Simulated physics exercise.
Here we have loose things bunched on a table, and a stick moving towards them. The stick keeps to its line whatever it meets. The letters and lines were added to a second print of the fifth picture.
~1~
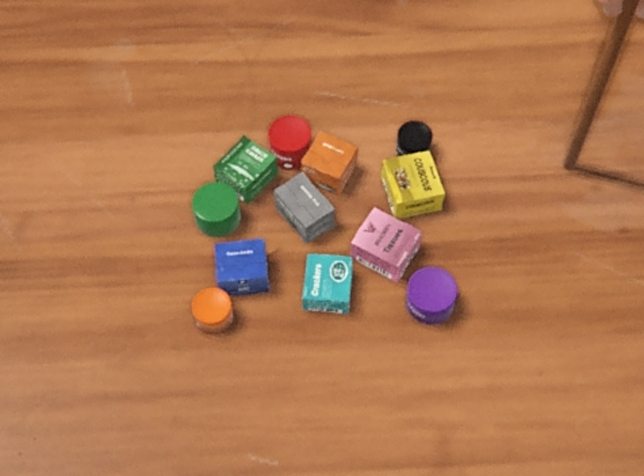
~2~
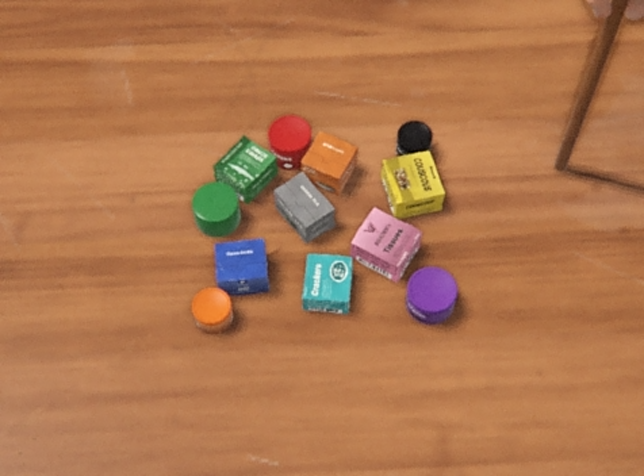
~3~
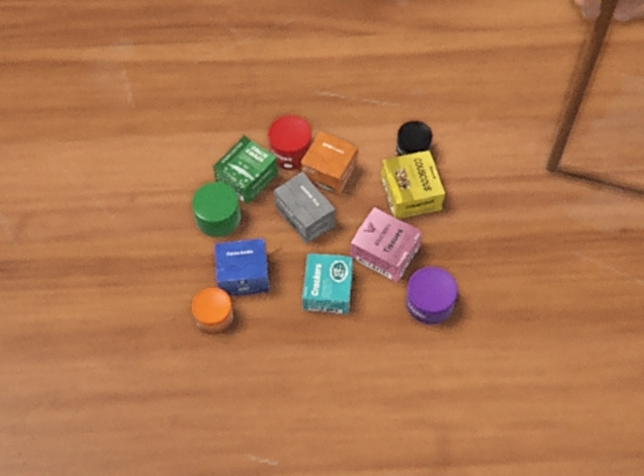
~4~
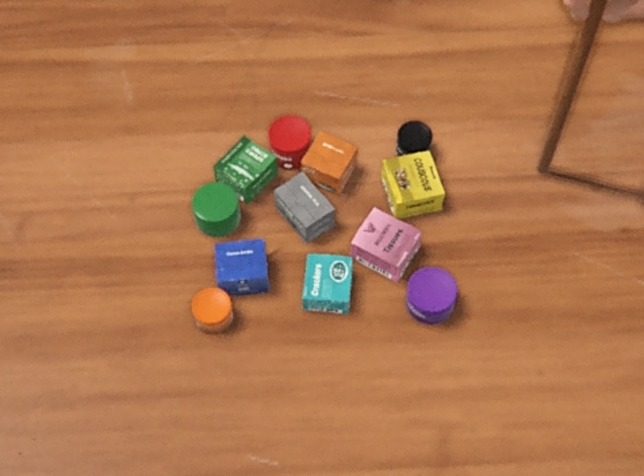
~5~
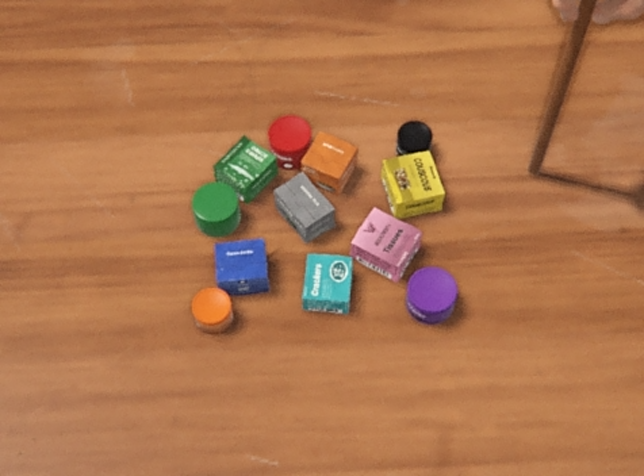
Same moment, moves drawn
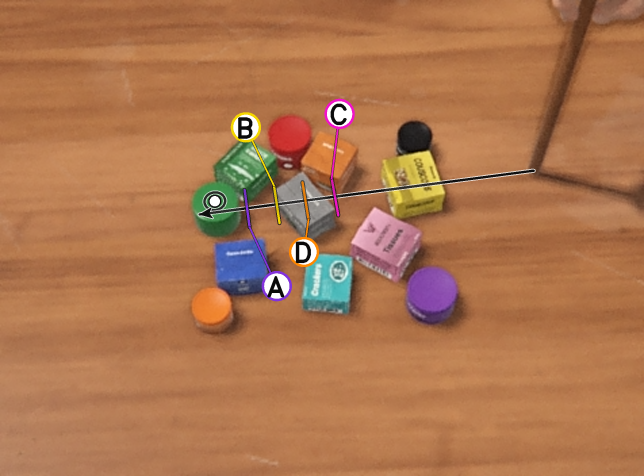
On a wooden table, a hand at the upper right slowly moving an angled stick leftward towards still, colourful boxes and tubs.
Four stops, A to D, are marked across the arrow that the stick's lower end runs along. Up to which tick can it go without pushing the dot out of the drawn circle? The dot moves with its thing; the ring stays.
All is well up to A.
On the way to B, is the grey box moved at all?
Yes.
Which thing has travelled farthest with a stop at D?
The yellow packet has gone farthest.
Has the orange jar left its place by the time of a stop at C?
By then, no.
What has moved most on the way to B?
The yellow packet has gone farthest.
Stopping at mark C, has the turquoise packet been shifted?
By then, yes.
On the marked copy, A at (247, 208); B at (276, 204); C at (335, 197); D at (305, 201); the arrow from (534, 171) to (199, 215); the white dot at (214, 201).
Taking A. A third of the way, foot of the stick (432, 185); yellow packet (405, 187).
Two thirds of the way, foot of the stick (328, 198); yellow packet (324, 223); grey box (271, 235).
When it is over, foot of the stick (248, 209); yellow packet (311, 225); grey box (266, 255); the dot is still in its ring.
As for the rest, B keeps the dot in but is short; C keeps the dot in but is short; D keeps the dot in but is short.
